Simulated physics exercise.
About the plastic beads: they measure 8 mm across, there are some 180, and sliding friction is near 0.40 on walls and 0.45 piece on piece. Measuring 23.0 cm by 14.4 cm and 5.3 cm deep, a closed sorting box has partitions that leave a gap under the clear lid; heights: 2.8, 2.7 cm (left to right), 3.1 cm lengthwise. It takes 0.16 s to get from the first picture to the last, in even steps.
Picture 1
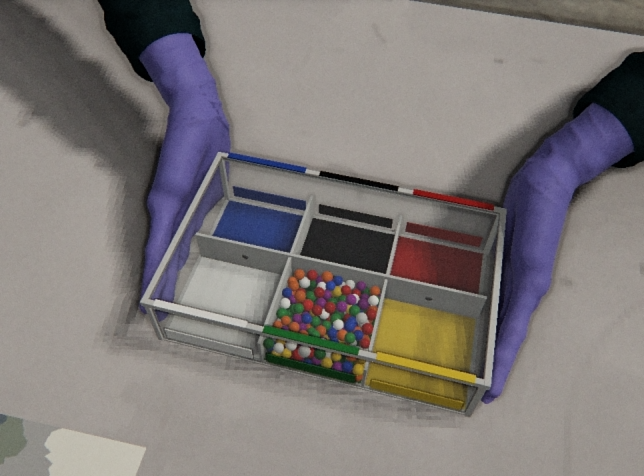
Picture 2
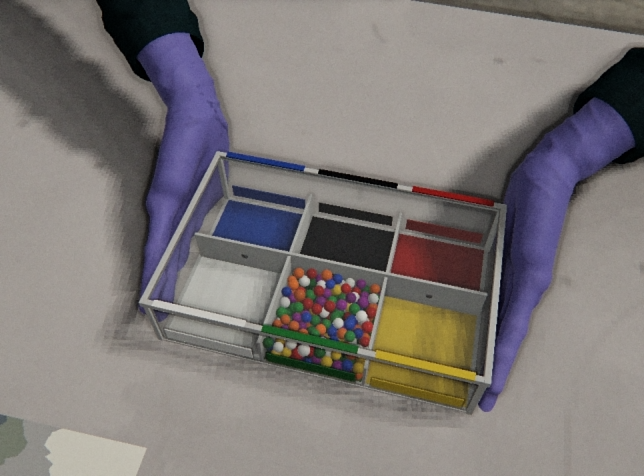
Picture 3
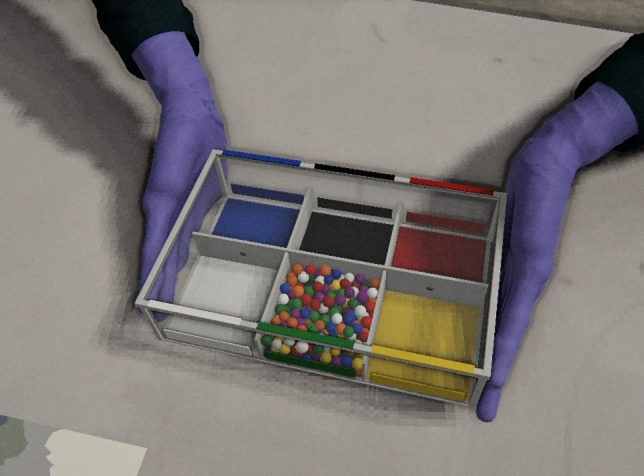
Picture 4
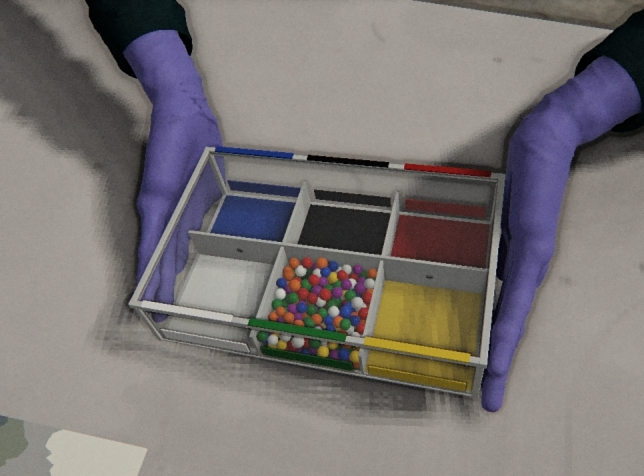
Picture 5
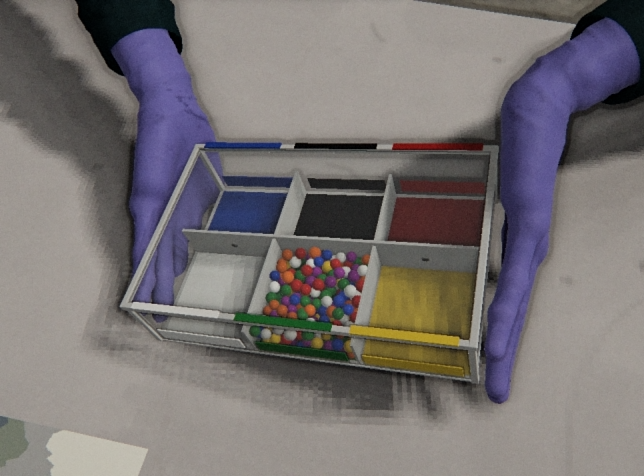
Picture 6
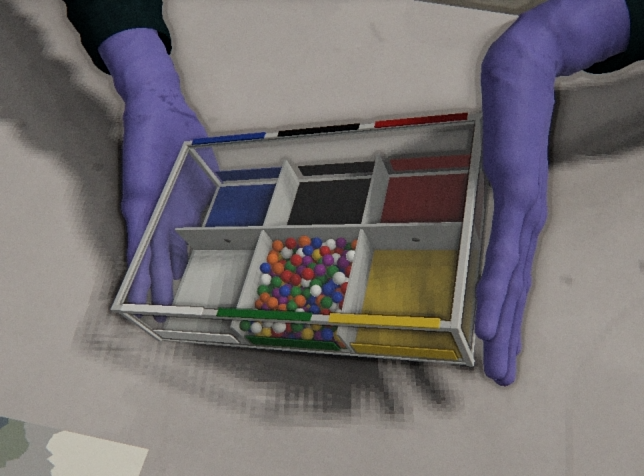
A clear-lidded sorting box sits between two purple-gloved hands on a pale grey surface, seen from above at an angle. Its back compartments are blue, black and red, and its front ones white, green and yellow, with multicoloured beads filling the green middle one. The hands gradually tilt the box, raising its right side and shifting it slightly left, while the beads stay in their compartment and the camera stays still.
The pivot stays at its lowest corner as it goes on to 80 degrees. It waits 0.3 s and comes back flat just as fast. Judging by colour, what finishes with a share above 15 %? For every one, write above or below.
Red compartment below, blue compartment below, green compartment above, yellow compartment below, white compartment above, black compartment below.
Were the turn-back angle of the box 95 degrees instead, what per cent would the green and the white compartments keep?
You'd find green with 10 % and white with 90 %.
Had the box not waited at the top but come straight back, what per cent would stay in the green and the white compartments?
Final amounts would be green 40% and white 60%.
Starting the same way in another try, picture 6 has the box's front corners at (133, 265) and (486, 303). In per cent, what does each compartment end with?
Each compartment ends with, in per cent, red 0, blue 70, green 30, yellow 0, white 0 and black 0.
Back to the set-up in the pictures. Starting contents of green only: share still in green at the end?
That comes out at about 40 percent.
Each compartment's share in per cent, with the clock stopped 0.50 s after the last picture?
It splits as red 0, blue 0, green 45, yellow 0, white 55 and black 0 percent.
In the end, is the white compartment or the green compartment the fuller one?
Go with white, that one ends with more.
Then, 0.50 s after the last picture, tilt 80 degrees; green 45 %, white 55 %.
Then, 0.83 s after the last picture, tilt 47 degrees; green 35 %, white 65 %.
Then, 1.25 s after the last picture, tilt 0 degrees; green 35 %, white 65 %.
In the end, red 0 %, blue 0 %, green 35 %, yellow 0 %, white 65 %, black 0 %.
